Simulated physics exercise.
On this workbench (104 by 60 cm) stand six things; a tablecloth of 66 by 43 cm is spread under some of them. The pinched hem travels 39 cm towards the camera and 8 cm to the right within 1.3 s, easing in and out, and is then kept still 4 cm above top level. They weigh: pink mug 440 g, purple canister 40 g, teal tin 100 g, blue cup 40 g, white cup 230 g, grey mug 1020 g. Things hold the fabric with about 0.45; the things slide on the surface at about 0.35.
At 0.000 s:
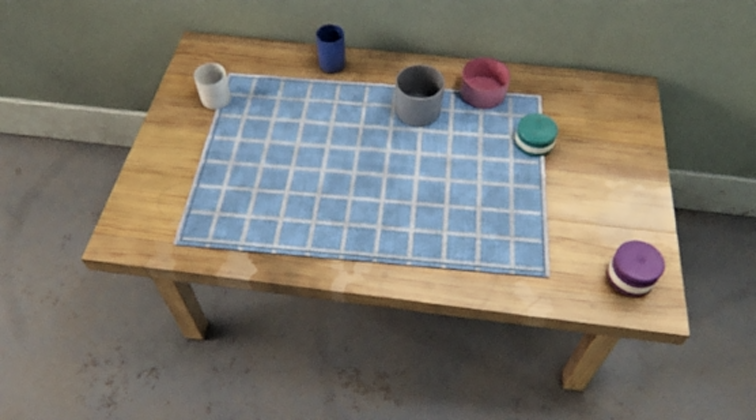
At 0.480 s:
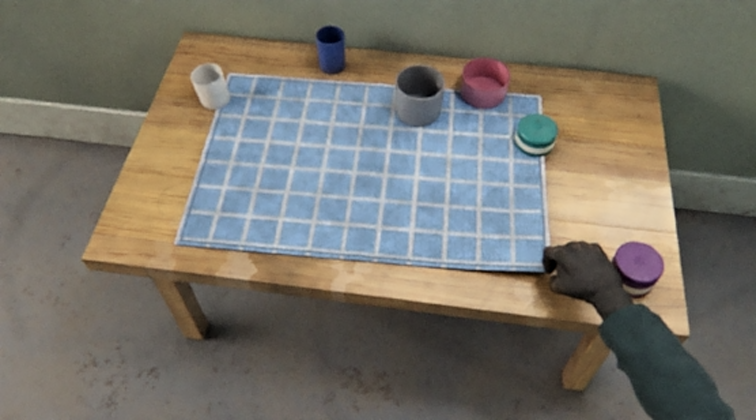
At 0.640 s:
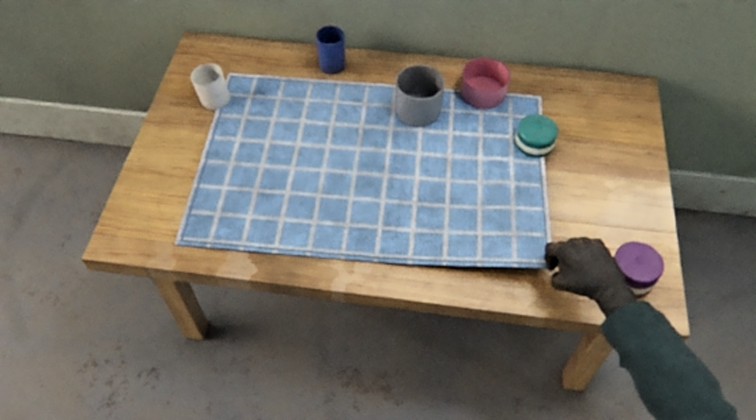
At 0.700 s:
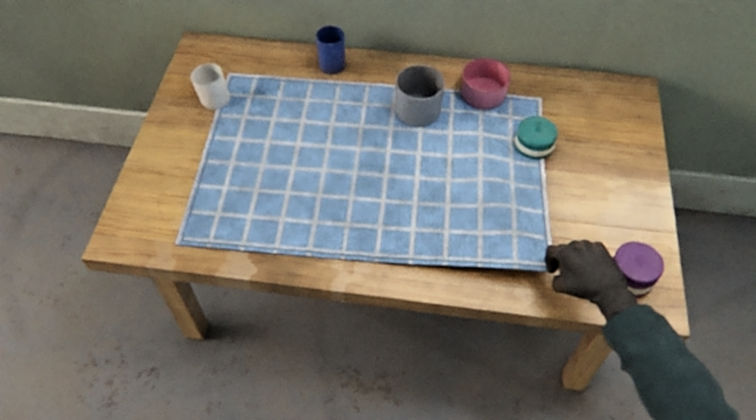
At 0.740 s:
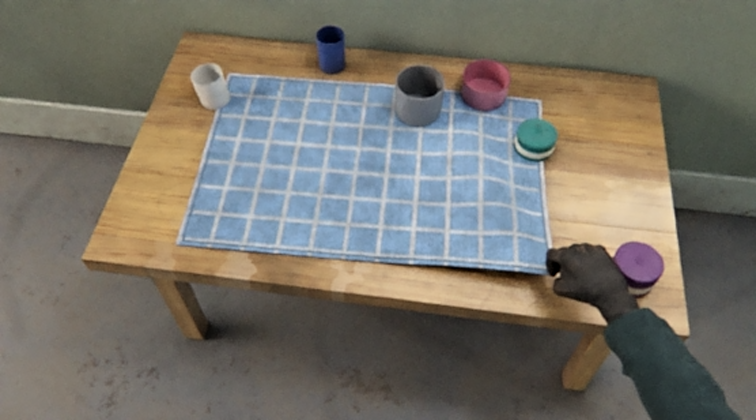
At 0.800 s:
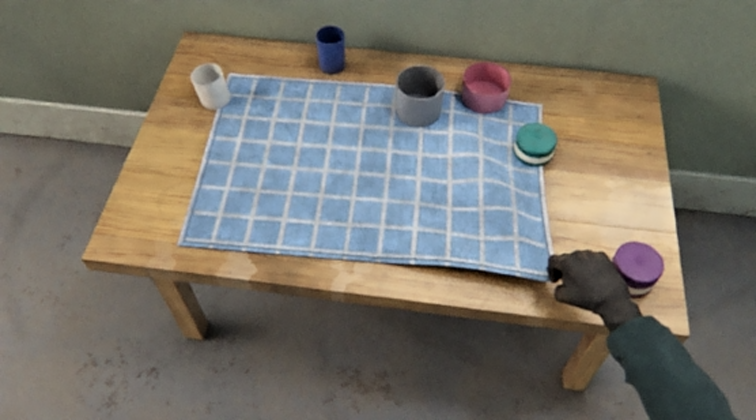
A dark-gloved hand reached in and pinched the near right corner of a blue checked cloth on a wooden table, then tugged it slightly nearer, rippling the cloth and shifting the teal tin a little.
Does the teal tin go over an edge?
The teal tin falls off.
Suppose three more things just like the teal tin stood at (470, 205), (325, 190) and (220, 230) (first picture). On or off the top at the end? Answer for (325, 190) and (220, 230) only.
In that order: Drops off, goes over.
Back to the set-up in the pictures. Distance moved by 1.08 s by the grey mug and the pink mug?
Grey mug 10 cm, pink mug 10 cm.
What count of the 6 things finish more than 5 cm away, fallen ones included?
I count 4.
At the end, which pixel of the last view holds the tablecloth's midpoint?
Around (426, 331).
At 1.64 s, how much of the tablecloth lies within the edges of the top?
Some 45 per cent of it.
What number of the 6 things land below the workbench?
That makes 1.
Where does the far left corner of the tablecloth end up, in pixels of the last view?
Around (282, 190).
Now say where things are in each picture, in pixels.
Shows, teal tin (538, 127); tablecloth corners (174, 244) (541, 96) (549, 277), in the first frame.
Shows, tablecloth corners (174, 244) (541, 96); grip (551, 273), in the second frame.
Shows, tablecloth corners (175, 245) (541, 97); grip (553, 269), in the third frame.
Shows, teal tin (538, 130); tablecloth corners (175, 245) (541, 99); grip (554, 272), in the fourth frame.
Shows, teal tin (538, 132); tablecloth corners (176, 245) (541, 101); grip (554, 275), in the fifth frame.
Shows, teal tin (537, 137); tablecloth corners (177, 245) (542, 105); grip (556, 281), in the sixth frame.
By 1.1 s, 95 % of the tablecloth is still over the top; teal tin 12 cm off its start, pink mug 10 cm off its start, grey mug 10 cm off its start.
By 1.4 s, 70 % of the tablecloth is still over the top; teal tin 25 cm off its start, grey mug 17 cm off its start, pink mug 12 cm off its start.
By 1.6 s, 45 % of the tablecloth is still over the top; teal tin 38 cm off its start at (617, 303), grey mug 32 cm off its start at (482, 209), pink mug 12 cm off its start at (513, 118).
By 1.9 s, 40 % of the tablecloth is still over the top; teal tin 45 cm off its start, grey mug 35 cm off its start, pink mug 12 cm off its start.
By 3.5 s, 35 % of the tablecloth is still over the top; teal tin over the edge, grey mug 37 cm off its start at (491, 234), pink mug 12 cm off its start at (513, 118), purple canister 5 cm off its start at (673, 270).
